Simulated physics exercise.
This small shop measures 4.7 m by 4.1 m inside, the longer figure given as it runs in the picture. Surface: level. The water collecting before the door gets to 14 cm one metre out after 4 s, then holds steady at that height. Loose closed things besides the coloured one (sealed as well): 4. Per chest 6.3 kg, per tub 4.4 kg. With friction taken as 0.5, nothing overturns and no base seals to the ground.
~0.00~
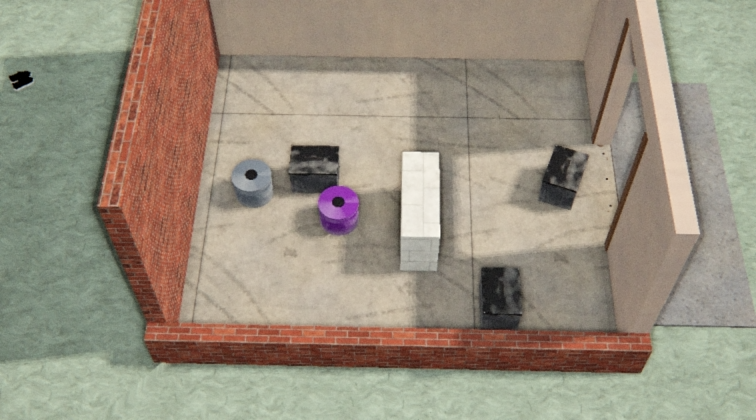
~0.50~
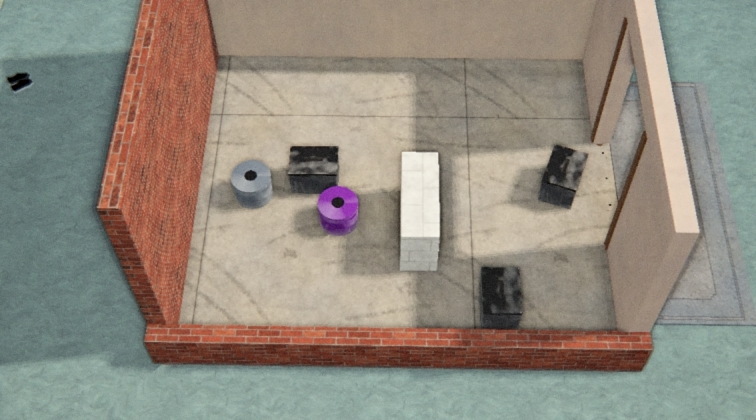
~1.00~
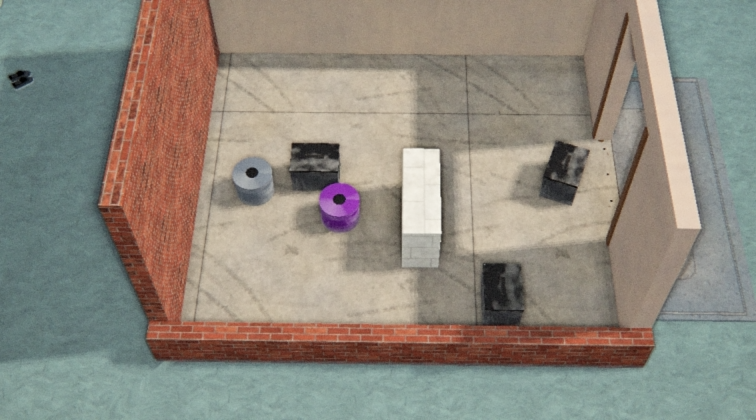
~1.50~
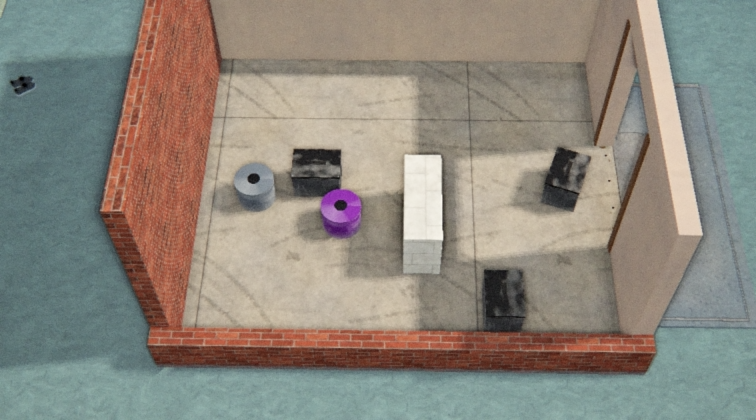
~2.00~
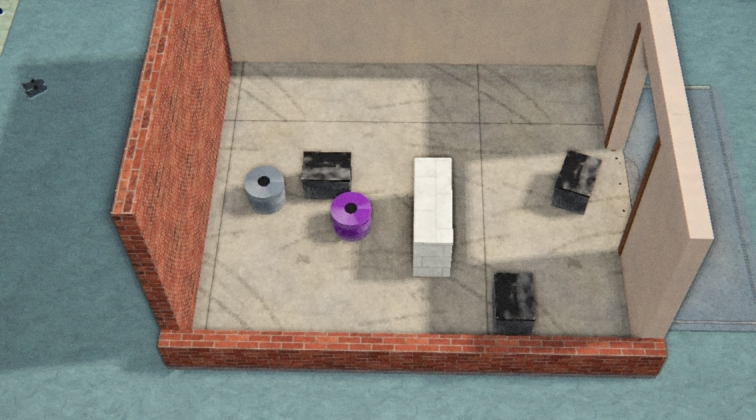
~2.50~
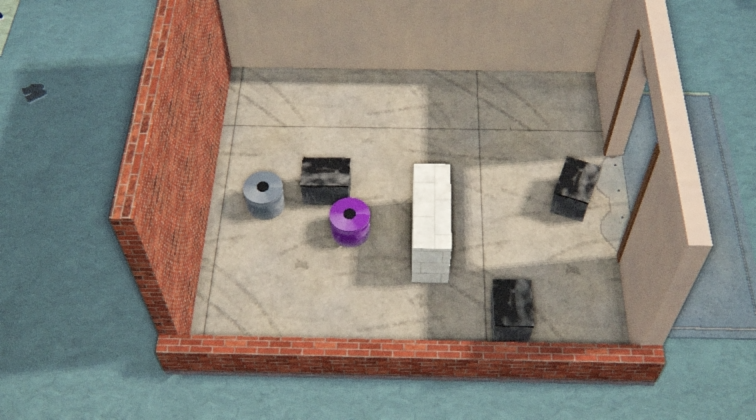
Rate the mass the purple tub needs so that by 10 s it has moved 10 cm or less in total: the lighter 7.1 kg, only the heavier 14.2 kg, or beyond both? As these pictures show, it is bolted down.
Needed mass: The lighter one.
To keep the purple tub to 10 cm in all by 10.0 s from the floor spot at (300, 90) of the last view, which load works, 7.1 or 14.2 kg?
It turns out that the heavier alone succeeds.
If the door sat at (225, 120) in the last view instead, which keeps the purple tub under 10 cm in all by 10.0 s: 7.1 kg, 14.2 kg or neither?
With that change, the small one suffices.
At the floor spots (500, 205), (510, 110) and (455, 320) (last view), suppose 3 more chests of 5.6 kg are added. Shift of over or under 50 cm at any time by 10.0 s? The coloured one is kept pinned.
Order as asked: Goes beyond / stays within / goes beyond.
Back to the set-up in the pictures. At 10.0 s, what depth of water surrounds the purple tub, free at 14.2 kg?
Depth: Approx. 2 cm.
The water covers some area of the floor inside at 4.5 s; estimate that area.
Roughly 4.0 m2.
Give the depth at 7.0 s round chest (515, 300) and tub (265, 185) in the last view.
Some 4 cm at the first, some 0 cm at the second.
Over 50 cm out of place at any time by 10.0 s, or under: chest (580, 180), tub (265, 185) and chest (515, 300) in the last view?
Listed order gives above limit, within limit, above limit.
After 3.5 s the purple tub would be 0 cm from its start with 7.1 kg and 0 cm from its start with 14.2 kg; 0 cm of water round it then.
After 4.5 s the purple tub would be 0 cm from its start with 7.1 kg and 0 cm from its start with 14.2 kg; 0 cm of water round it then.
After 7.0 s the purple tub would be 0 cm from its start with 7.1 kg and 0 cm from its start with 14.2 kg; 1 cm of water round it then.
After 10.0 s the purple tub would be 0 cm from its start with 7.1 kg and 0 cm from its start with 14.2 kg; 2 cm of water round it then.
